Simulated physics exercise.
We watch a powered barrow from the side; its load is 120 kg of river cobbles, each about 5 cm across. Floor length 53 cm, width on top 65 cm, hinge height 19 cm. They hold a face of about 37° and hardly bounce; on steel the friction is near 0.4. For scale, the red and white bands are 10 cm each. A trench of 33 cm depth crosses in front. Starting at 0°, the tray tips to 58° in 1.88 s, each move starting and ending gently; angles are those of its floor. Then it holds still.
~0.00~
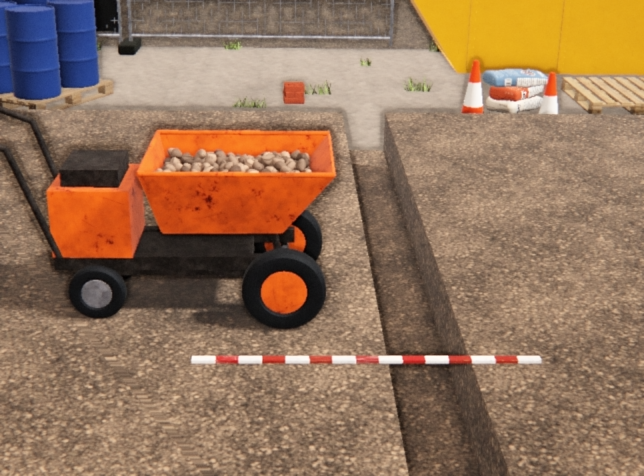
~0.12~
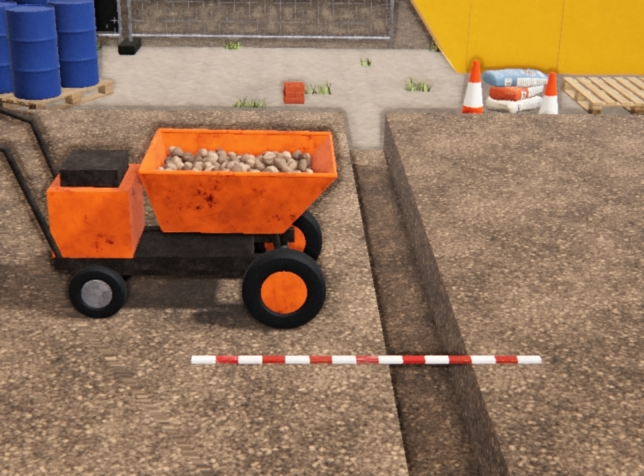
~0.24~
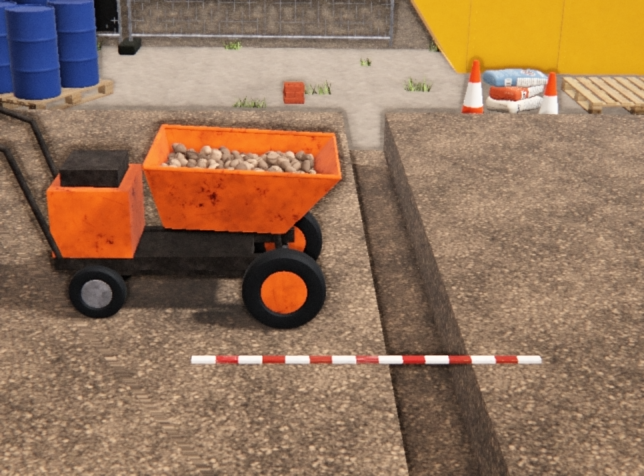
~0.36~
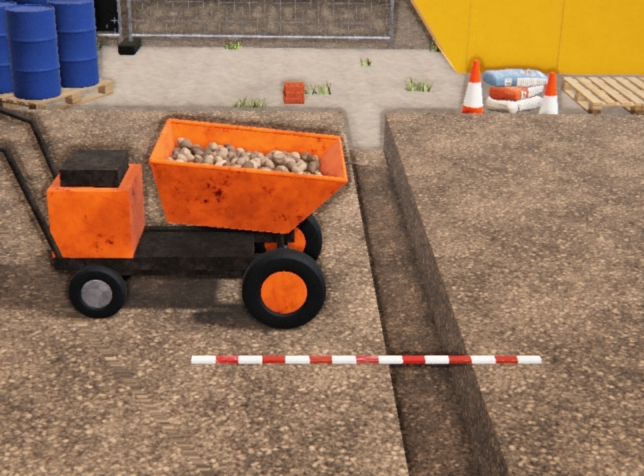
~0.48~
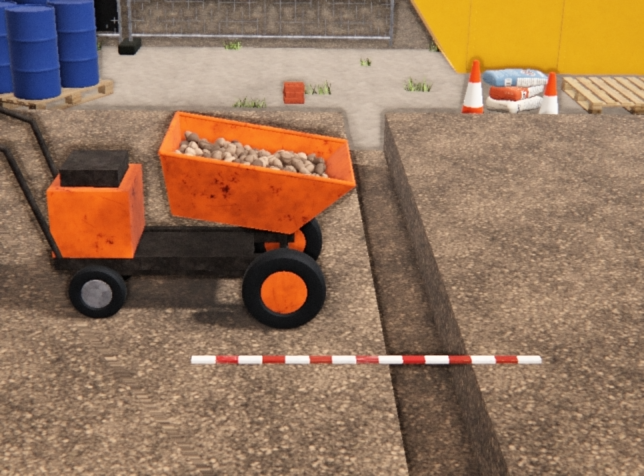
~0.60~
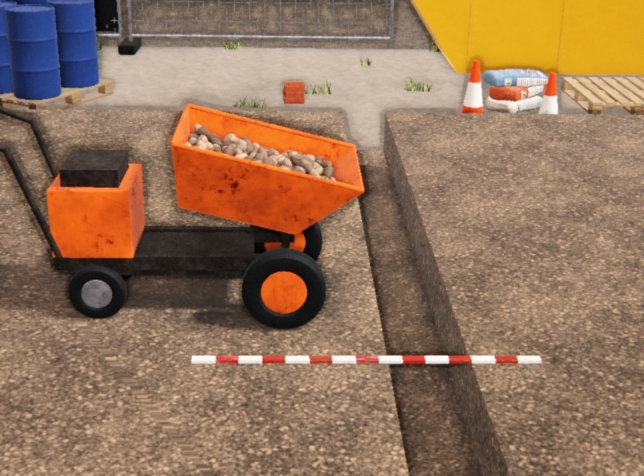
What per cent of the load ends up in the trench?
Close to 55 in a hundred.
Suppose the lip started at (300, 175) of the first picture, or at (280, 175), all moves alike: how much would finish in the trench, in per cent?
About 65 and 60 per cent.
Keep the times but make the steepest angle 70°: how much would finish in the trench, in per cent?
In that case some 75 per cent.
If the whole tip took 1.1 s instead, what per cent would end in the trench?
Then about 45 per cent.
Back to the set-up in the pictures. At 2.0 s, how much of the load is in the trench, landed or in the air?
Some 15 per cent.
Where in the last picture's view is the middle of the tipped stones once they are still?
Near (424, 348).
After 1.4 s the floor is at 49°; 100 % in the tray; the foremost stones are at (396, 221).
After 2.0 s the floor is at 58°; 82 % in the tray, 17 % in the trench, 1 % past the trench; the foremost stones are at (465, 294).
After 2.3 s the floor is at 58°; 59 % in the tray, 29 % in the trench, 11 % past the trench; the foremost stones are at (531, 310).
After 4.3 s the floor is at 58°; 33 % in the tray, 55 % in the trench, 12 % past the trench; the foremost stones are at (578, 296).
